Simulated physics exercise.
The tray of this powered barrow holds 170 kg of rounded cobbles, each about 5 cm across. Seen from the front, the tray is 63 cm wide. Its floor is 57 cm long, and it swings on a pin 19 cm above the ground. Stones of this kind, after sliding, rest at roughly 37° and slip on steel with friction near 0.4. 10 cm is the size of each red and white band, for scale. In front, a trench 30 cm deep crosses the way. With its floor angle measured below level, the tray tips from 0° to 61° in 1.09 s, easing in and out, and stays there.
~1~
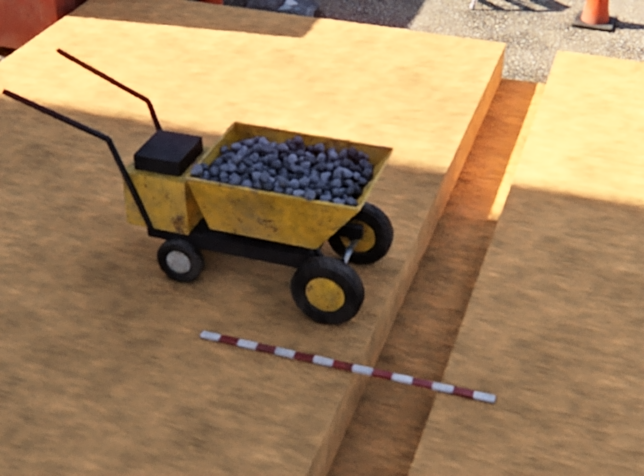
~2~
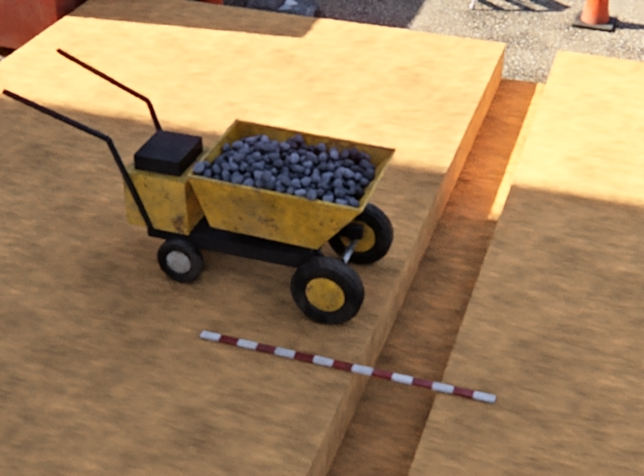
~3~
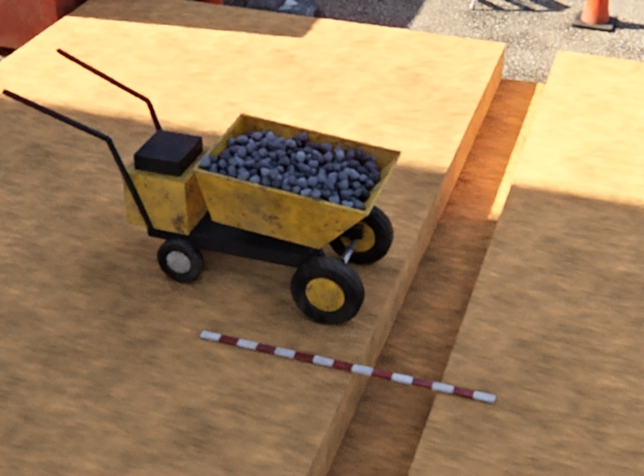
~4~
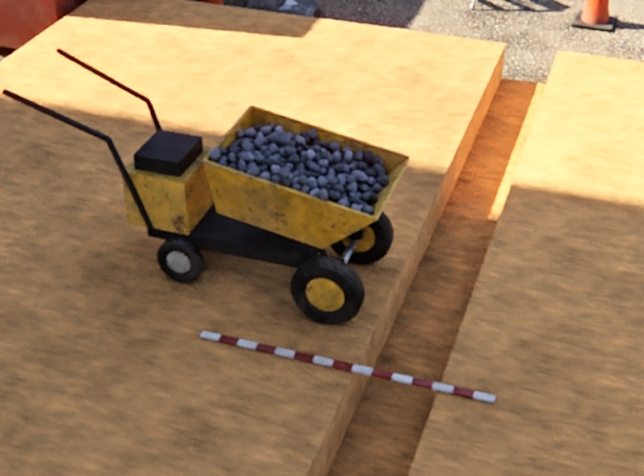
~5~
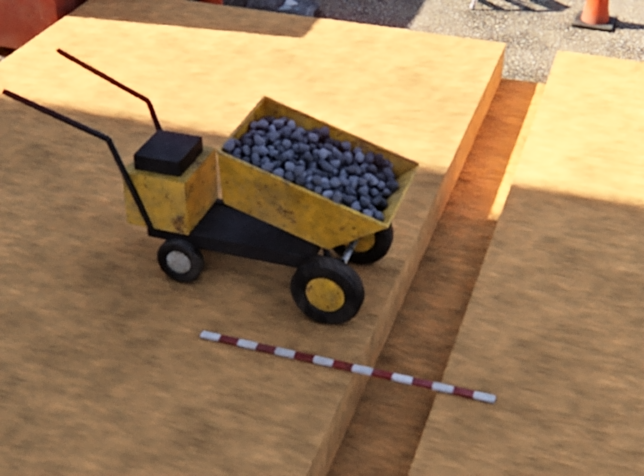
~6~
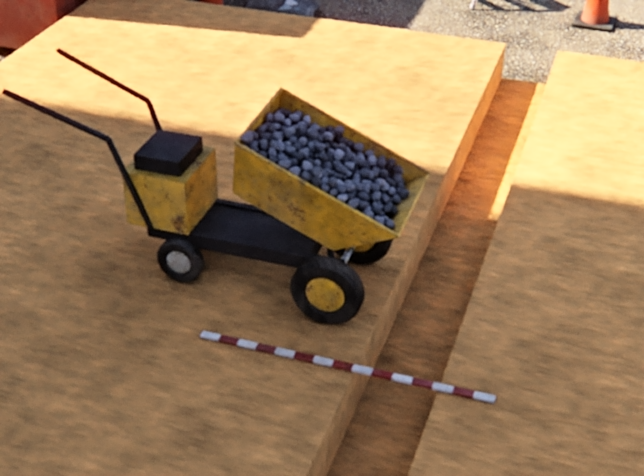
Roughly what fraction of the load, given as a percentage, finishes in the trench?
Some 35 per cent of the stones.
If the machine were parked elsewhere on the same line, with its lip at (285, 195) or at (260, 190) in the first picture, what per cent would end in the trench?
That gives roughly 75 per cent and roughly 60 per cent.
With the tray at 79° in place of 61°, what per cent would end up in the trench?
I'd expect around 30 in a hundred.
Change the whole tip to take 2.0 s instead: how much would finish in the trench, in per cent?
Close to 40 percent, then.
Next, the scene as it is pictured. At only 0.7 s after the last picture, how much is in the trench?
I'd say near 5 per cent at that time.
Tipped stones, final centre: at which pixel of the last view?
Look at roughly (481, 314).
Then, 0.4 s after the last picture the floor is at 52°, 100 % in the tray; the foremost stones are at (437, 241).
Then, 0.7 s after the last picture the floor is at 61°, 81 % in the tray, 5 % in the trench, 14 % past the trench; the foremost stones are at (507, 322).
Then, 1.1 s after the last picture the floor is at 61°, 51 % in the tray, 8 % in the trench, 40 % past the trench; the foremost stones are at (604, 339).
Then, 3.0 s after the last picture the floor is at 61°, 21 % in the tray, 35 % in the trench, 44 % past the trench; the foremost stones are past the picture's edge.
